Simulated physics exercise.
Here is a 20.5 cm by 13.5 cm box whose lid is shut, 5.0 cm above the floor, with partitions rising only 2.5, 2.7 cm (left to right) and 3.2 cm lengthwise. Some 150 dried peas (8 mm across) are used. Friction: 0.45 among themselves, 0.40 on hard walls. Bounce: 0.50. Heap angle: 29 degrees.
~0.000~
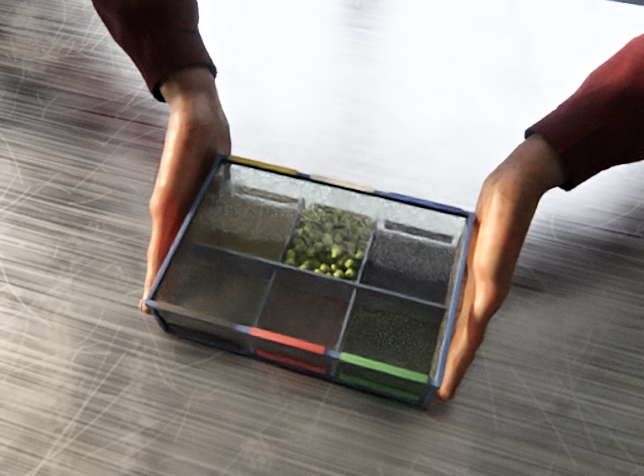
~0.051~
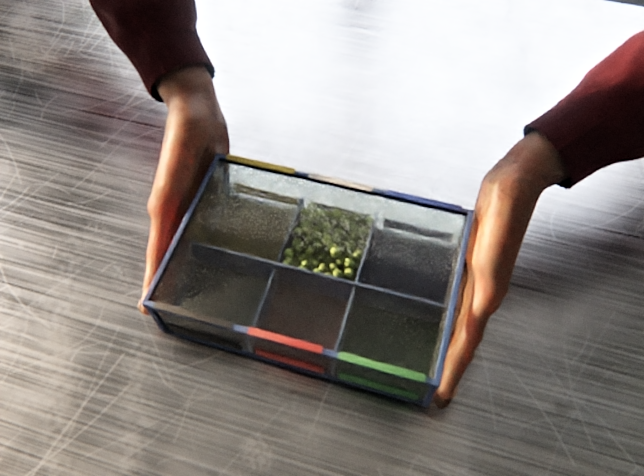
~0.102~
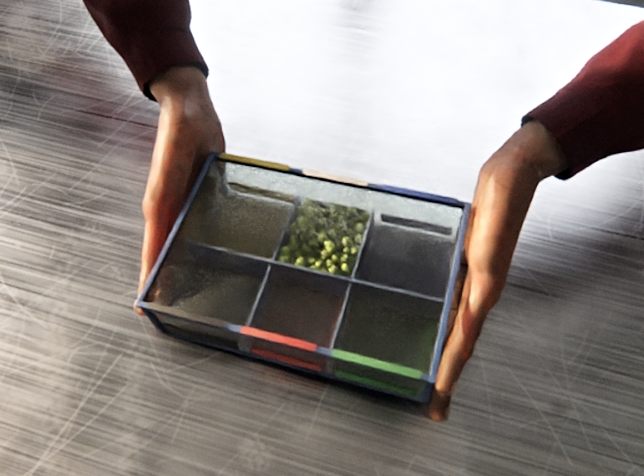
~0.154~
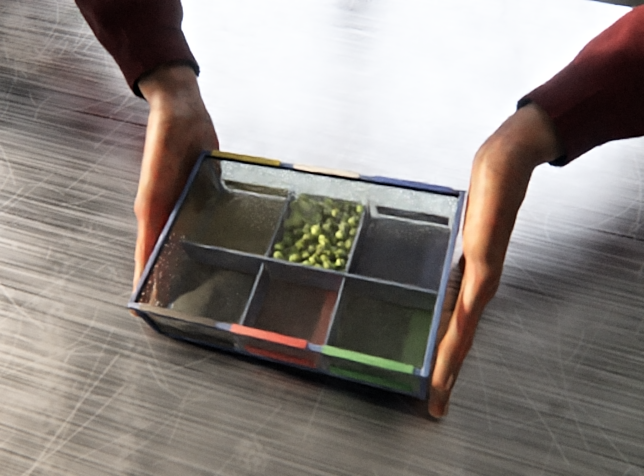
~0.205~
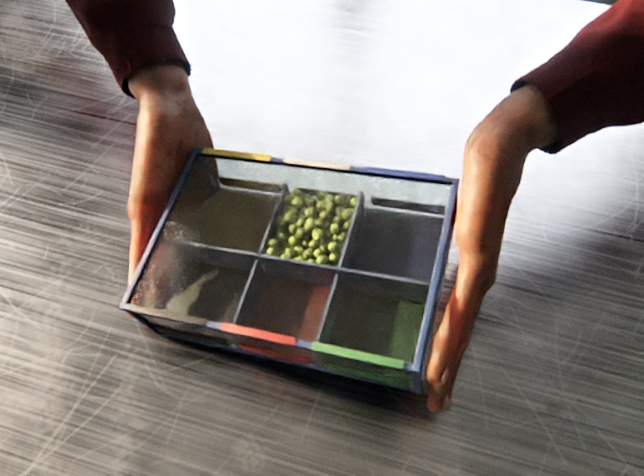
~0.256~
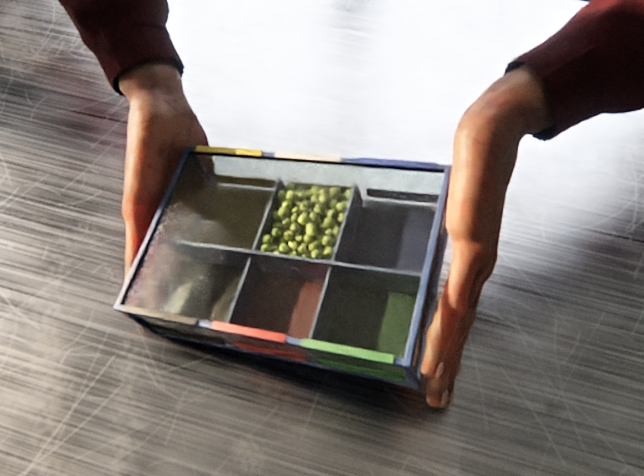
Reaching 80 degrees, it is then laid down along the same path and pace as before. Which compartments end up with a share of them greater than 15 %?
Red: Not greater. Blue: Not greater. Green: Not greater. Yellow: Greater. White: Greater. Black: Greater.
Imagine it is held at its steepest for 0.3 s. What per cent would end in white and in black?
In per cent: White 45; black 35.
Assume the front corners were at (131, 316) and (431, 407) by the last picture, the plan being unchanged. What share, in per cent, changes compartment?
Roughly 45 per cent.
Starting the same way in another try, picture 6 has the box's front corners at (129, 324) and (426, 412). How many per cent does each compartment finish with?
Per cent at the finish: Red 20, blue 0, green 20, yellow 0, white 60, black 0.
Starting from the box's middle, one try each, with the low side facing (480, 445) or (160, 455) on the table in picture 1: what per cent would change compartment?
That would be close to 55 per cent, then close to 45 per cent.
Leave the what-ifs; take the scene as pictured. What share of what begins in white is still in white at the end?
About 40 per cent.
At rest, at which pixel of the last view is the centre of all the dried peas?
Centre at rest: Approx. (238, 259) px.
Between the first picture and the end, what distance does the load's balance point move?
Some 6.0 cm.
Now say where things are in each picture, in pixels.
Box tilt 0 degrees, front corners at (151, 301) and (436, 381); white 100 %, in the first frame.
Box tilt 1 degrees, front corners at (149, 302) and (434, 380), in the second frame.
Box tilt 3 degrees, front corners at (144, 303) and (430, 377), lowest corner left front, in the third frame.
Box tilt 7 degrees, front corners at (135, 304) and (423, 371), lowest corner left front, in the fourth frame.
Box tilt 11 degrees, front corners at (128, 305) and (414, 366), lowest corner left front, in the fifth frame.
Box tilt 15 degrees, front corners at (122, 306) and (405, 360), lowest corner left front; white 100 %. The box's pace is about 75 degrees a second, in the sixth frame.
Then, at 1.19 s, tilt 80 degrees; yellow 15 %, white 75 %, black 10 %.
Then, at 1.81 s, tilt 35 degrees; yellow 25 %, white 45 %, black 30 %.
After 2.48 s, tilt 0 degrees; yellow 25 %, white 45 %, black 30 %.
In the end, at 3.1 s, red 0 %, blue 0 %, green 0 %, yellow 25 %, white 45 %, black 30 %.
